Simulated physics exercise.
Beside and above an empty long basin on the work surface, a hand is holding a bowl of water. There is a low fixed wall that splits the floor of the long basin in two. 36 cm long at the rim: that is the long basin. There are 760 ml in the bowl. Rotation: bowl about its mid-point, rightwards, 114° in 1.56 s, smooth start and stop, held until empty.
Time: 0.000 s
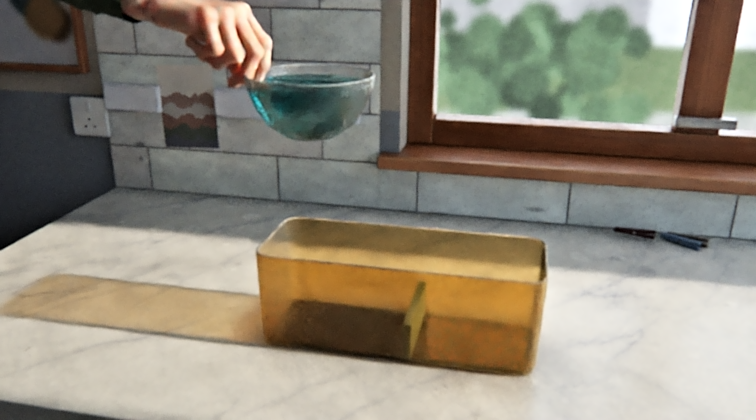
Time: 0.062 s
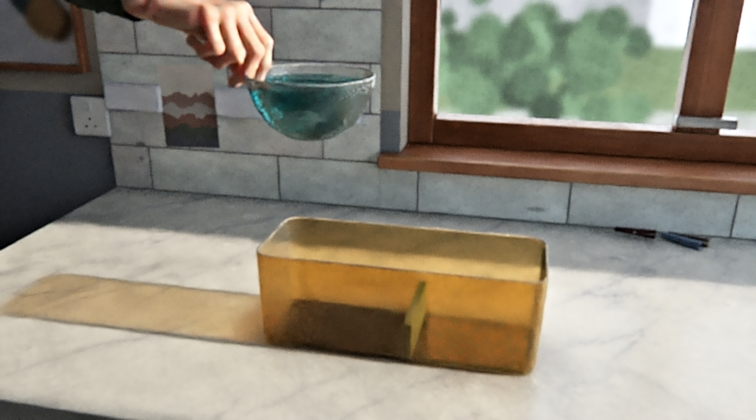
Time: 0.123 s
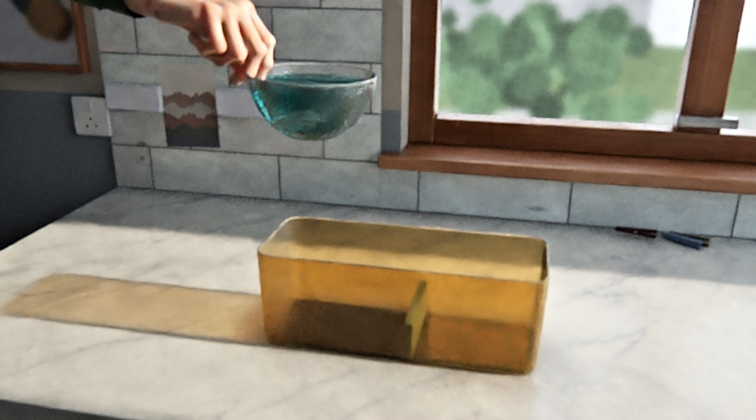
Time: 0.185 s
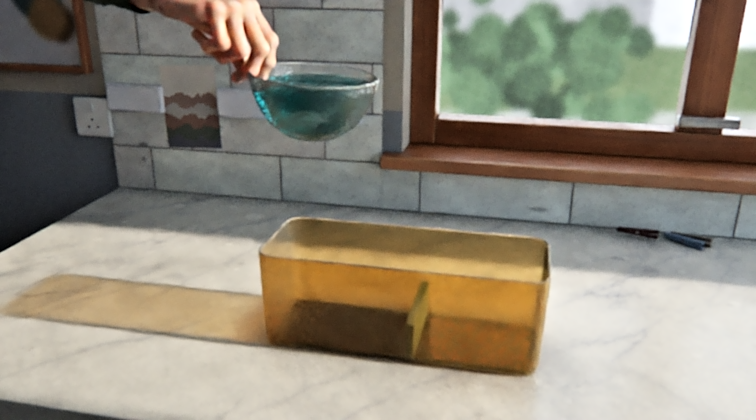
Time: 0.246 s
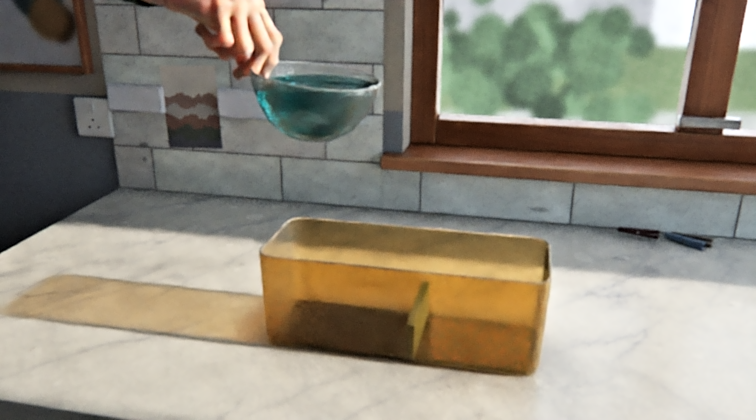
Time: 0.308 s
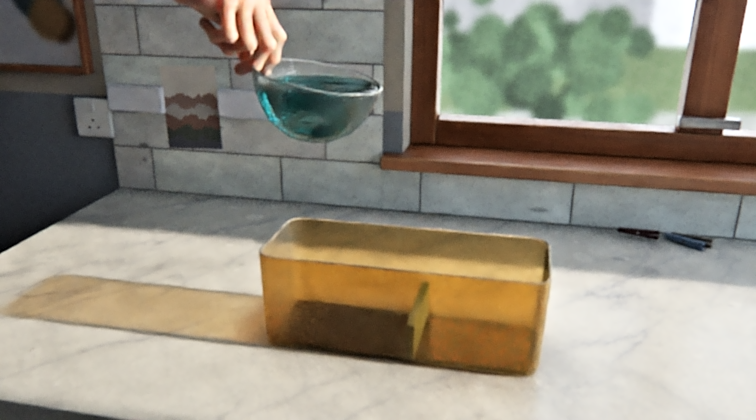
A hand holding a glass bowl of blue-green water tilts it slightly to the right above an empty amber basin on a marble counter.
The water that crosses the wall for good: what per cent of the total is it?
It is about 73 per cent of the total.
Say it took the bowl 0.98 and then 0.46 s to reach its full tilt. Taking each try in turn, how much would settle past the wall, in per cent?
I'd expect close to 65 per cent and then close to 40 per cent.
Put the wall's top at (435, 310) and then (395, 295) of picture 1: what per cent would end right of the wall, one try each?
50 % and 90 %.
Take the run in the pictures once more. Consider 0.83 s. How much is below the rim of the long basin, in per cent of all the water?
Roughly 24 percent.
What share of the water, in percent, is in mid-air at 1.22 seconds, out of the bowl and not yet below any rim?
Close to 4 in every hundred parts.
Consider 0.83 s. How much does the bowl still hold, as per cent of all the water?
At that time about 38 in a hundred parts are still held.
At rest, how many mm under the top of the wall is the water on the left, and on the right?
On the left it's about 42 mm; on the right, about 22 mm.
Then, 0.83 s in, the tilt is 63° and 38 per cent is still to pour, 3 is left of the wall and 22 right of it.
Then, 1.22 s in, the tilt is 101° and 0 per cent is still to pour, 22 is left of the wall and 74 right of it.
Then, 1.62 s in, the tilt is 114° and 0 per cent is still to pour, 26 is left of the wall and 73 right of it.
Then, 2.06 s in, the tilt is 114° and 0 per cent is still to pour, 26 is left of the wall and 73 right of it.
Finally, 26 per cent lies left of the wall, 73 right of it and 1 outside.
